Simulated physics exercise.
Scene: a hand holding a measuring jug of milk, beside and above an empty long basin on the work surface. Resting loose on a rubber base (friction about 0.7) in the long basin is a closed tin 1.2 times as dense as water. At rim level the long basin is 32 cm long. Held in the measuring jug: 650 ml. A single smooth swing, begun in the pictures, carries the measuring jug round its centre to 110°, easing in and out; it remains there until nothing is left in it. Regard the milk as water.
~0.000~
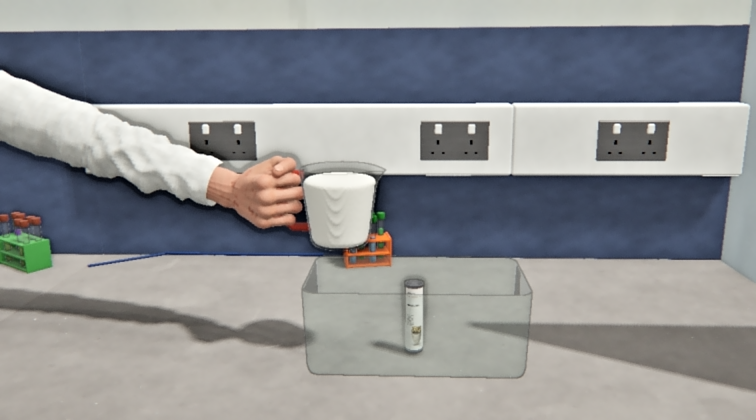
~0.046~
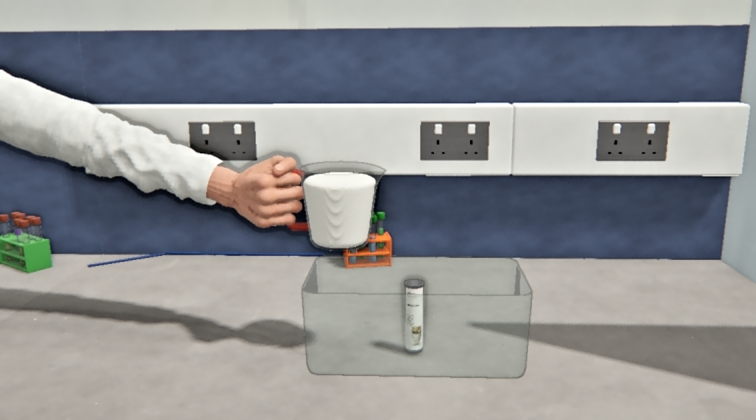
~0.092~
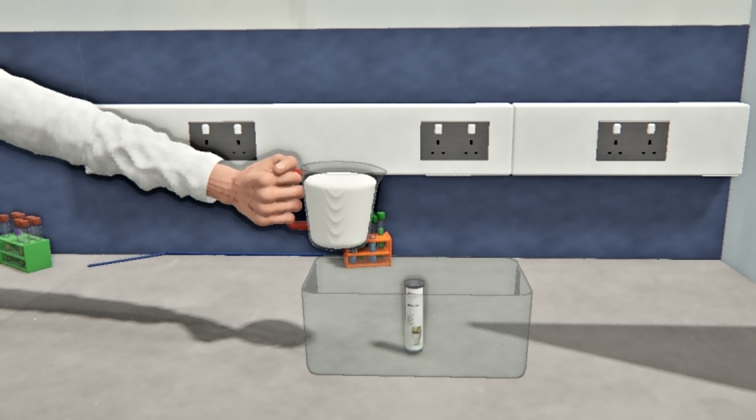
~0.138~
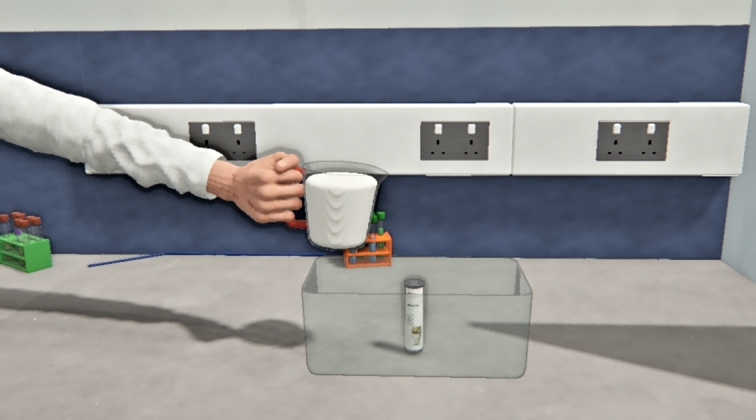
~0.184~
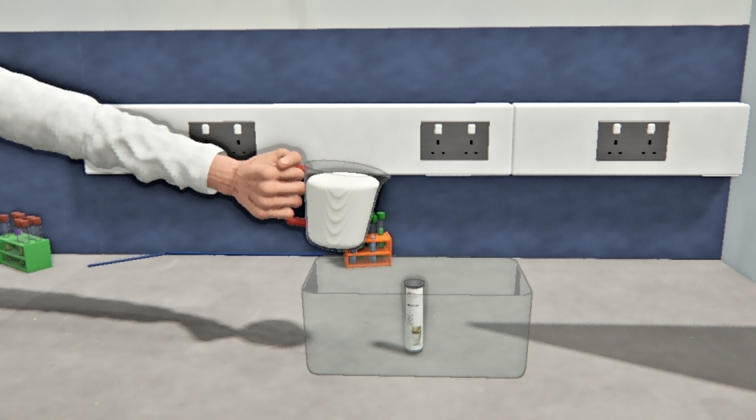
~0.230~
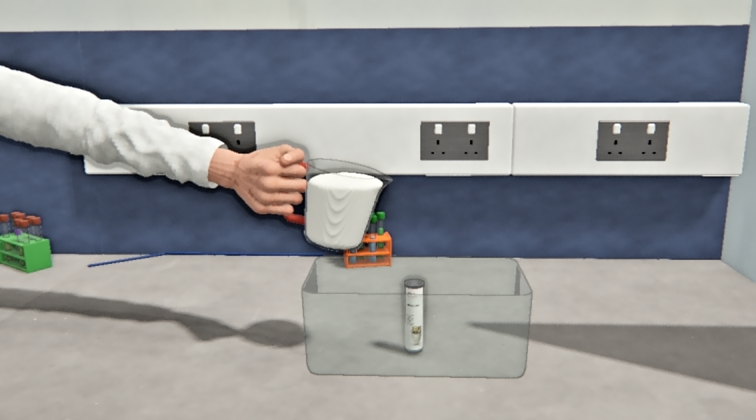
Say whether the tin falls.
Overturned.
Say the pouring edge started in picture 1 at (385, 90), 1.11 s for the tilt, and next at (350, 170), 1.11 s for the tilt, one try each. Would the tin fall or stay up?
In the first try it remains standing; in the second it comes down.
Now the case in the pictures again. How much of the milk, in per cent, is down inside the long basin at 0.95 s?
I'd put it at roughly 76 per cent.
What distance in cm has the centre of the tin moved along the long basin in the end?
The tin's middle ends up about 7.0 cm along the basin.
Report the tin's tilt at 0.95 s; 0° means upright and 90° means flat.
I'd say it is close to 0 degrees off upright.
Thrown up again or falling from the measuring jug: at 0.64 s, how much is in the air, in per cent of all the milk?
Close to 18 in a hundred.
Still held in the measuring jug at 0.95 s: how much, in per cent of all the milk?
Close to 14 percent of the whole amount.
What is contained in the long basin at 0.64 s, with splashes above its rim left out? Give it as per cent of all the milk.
About 10%.
After 0.64 s the tilt is 69° and 72 per cent is still to pour; the tin stands where it began.
After 0.95 s the tilt is 104° and 14 per cent is still to pour; the tin stands where it began.
After 1.26 s the tilt is 110° and 0 per cent is still to pour; the tin lies on its side.
After 1.61 s the tilt is 110° and 0 per cent is still to pour; the tin lies on its side.
In the end the tin lies on its side.
